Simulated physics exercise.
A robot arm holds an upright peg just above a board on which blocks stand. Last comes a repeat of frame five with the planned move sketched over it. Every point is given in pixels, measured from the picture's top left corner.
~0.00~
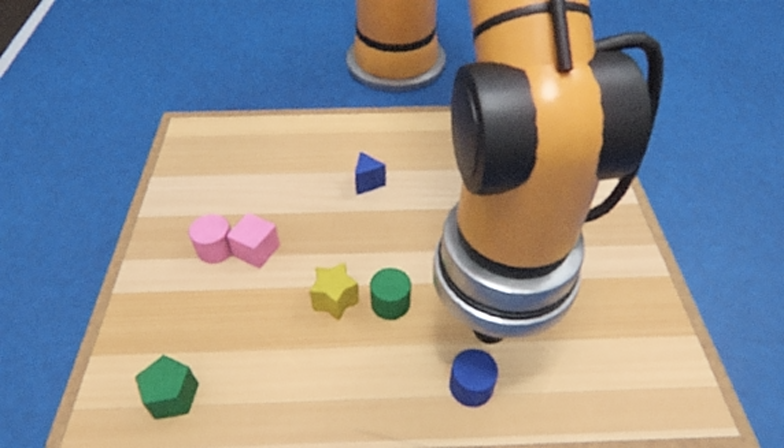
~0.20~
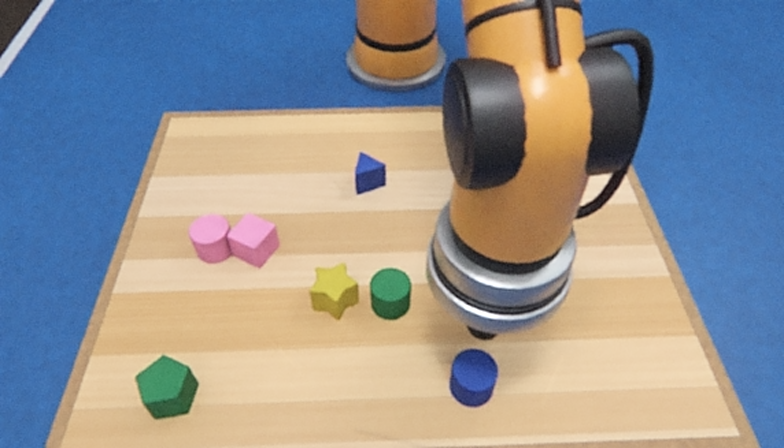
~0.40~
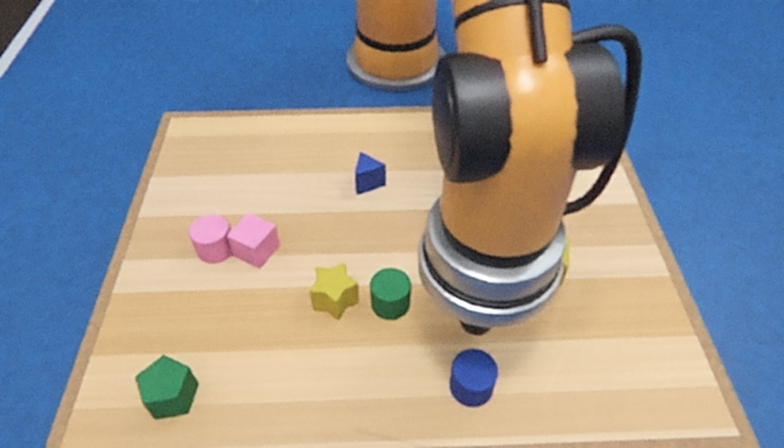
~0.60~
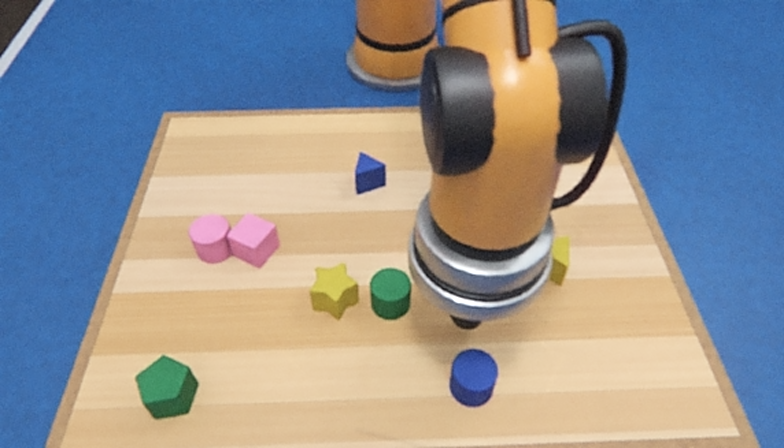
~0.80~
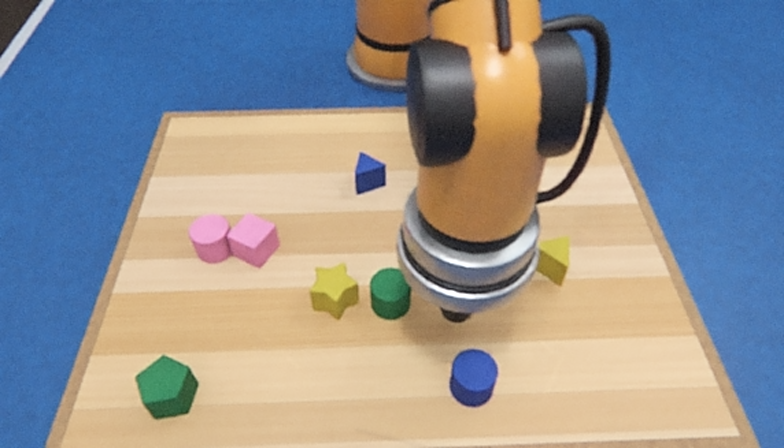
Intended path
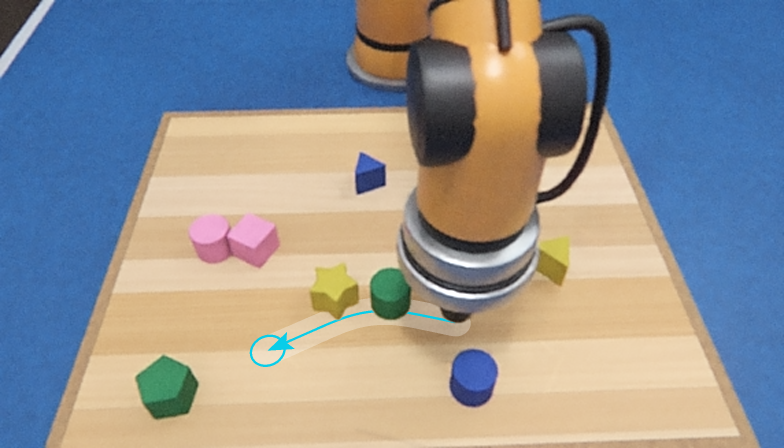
Orange robot arm shifting slightly left and away above a wooden board of coloured blocks, gradually revealing a yellow block behind it.
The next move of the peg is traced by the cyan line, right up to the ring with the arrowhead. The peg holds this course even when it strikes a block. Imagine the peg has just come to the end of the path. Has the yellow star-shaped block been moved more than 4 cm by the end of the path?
No, I don't think so.
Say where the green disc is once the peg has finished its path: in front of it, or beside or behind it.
I'd say the green disc has slipped off and sits beside or behind the peg.
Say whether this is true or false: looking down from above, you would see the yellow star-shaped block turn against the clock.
True - the claim holds.
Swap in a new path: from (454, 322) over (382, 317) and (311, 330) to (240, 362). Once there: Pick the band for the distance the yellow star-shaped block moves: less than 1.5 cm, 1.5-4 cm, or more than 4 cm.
Of the three bands, it's 1.5 to 4 cm.
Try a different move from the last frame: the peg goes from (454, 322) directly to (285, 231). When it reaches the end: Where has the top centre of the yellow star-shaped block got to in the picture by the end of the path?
I'd place it at (292, 289), taking the centre of its top.
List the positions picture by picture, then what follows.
Peg tip at (489, 330); block tops, yellow star-shaped block at (333, 280); green disc at (391, 283); blue disc at (476, 369), in the first picture.
Peg at (483, 326); blocks unchanged, in the second picture.
Peg at (476, 321); blocks unchanged, in the third picture.
Peg at (467, 316); blocks unchanged, in the fourth picture.
Peg at (456, 309); yellow star-shaped block at (333, 280); green disc at (391, 283); blue disc at (476, 369), in the fifth picture.
Path on the board, from (454, 322) over (391, 311) and (329, 324) to (268, 351).
On the path given first. One third of the way, peg at (391, 298); yellow star-shaped block at (318, 276), turned 25° anticlockwise; green disc at (363, 272).
Two thirds of the way, peg at (327, 311); yellow star-shaped block at (306, 270), turned 50° anticlockwise; green disc at (344, 266).
At the end, peg at (264, 338); yellow star-shaped block at (306, 270), turned 50° anticlockwise; green disc at (344, 266); blue disc in place.
